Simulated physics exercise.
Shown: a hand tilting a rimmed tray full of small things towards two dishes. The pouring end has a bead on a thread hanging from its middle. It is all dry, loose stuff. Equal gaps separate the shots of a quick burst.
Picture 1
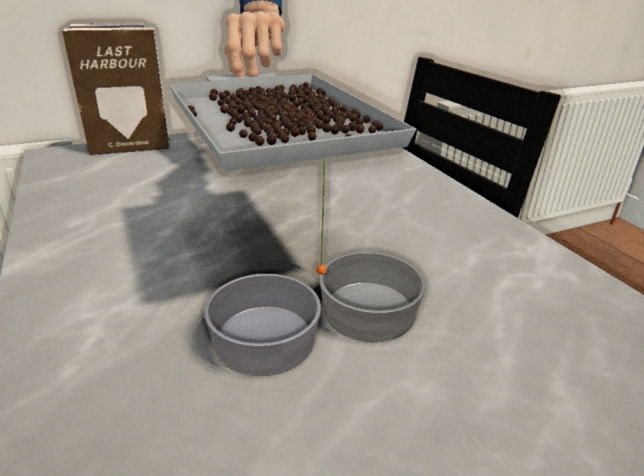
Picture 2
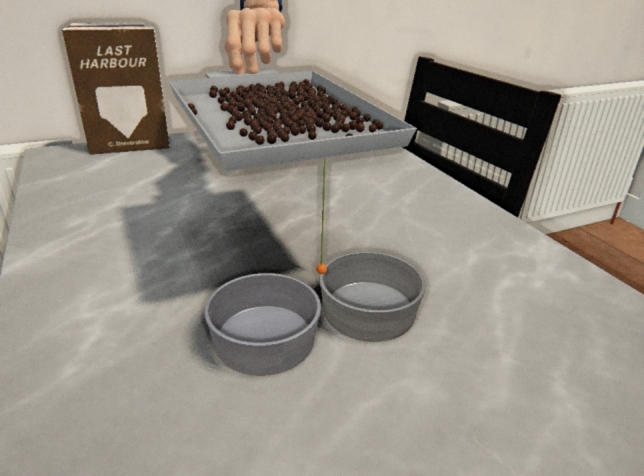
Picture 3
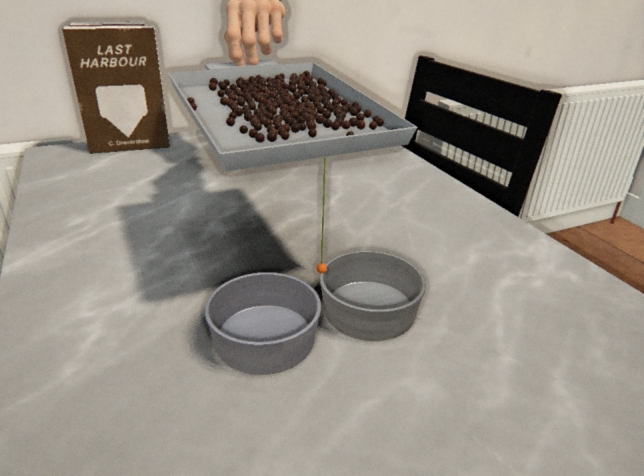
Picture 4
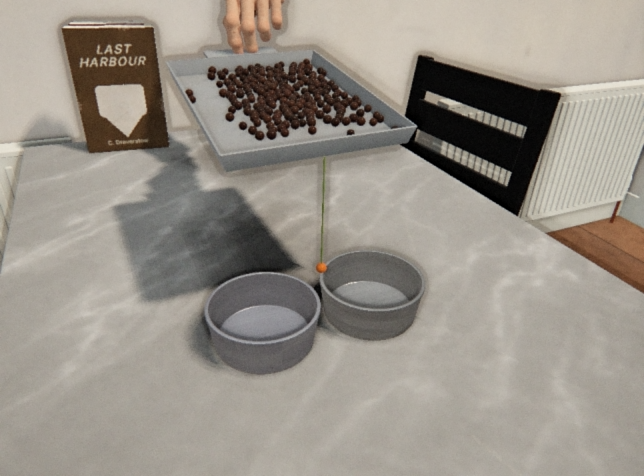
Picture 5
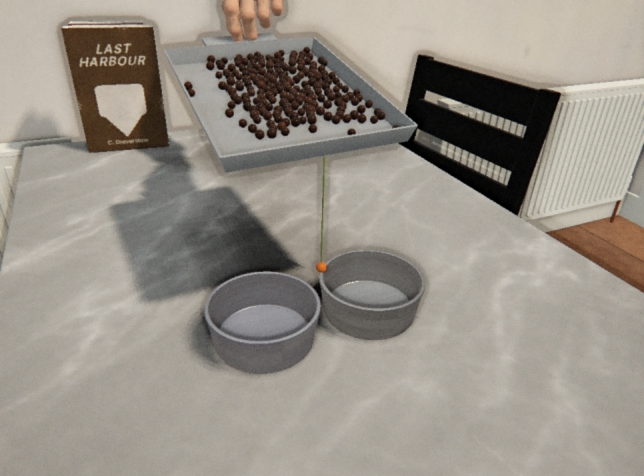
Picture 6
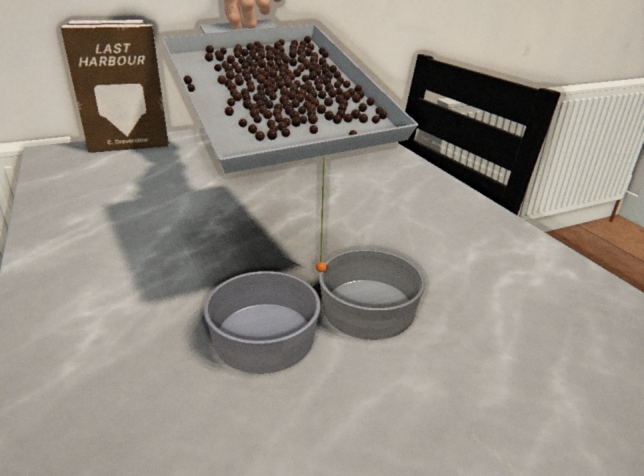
In this clip, a hand gradually raises the far end of a grey tray of chocolate balls above two round dishes, and the tray's near edge dips slightly at its left corner as the balls begin to shift.
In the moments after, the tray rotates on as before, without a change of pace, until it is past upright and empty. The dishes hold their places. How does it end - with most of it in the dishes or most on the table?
It ends with most in the dishes.
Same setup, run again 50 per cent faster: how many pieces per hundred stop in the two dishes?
That works out at roughly 60 per cent.
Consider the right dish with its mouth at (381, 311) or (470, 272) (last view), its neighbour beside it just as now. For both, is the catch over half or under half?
The pair would catch the greater share the first time and the lesser share the second time.
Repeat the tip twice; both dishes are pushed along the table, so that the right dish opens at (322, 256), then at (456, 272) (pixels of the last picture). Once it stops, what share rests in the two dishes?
About 0 per cent, then about 30 per cent.
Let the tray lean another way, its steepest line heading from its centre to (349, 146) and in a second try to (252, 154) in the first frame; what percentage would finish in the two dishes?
About 80 and 80 percent.
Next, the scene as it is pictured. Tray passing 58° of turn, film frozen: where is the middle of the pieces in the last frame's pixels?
Centre estimate: (294, 135).
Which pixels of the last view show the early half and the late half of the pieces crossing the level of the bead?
(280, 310) first, (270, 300) later.
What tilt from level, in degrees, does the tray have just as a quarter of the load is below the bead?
Approx. reading: About 80°.
Shortly afterwards, tray tipped steeply; the bulk on the tray; a little in the left dish; only a few outside both; only a few in the air.
Next, tray tipped right over; a little on the tray; near half in the left dish; a little in the right dish; near a quarter outside both; a little in the air.
Some moments later, tray tipped past a quarter turn; near two thirds in the left dish; a little in the right dish; near a third outside both.
In the end, tray tipped past a quarter turn; near two thirds in the left dish; a little in the right dish; near a third outside both.
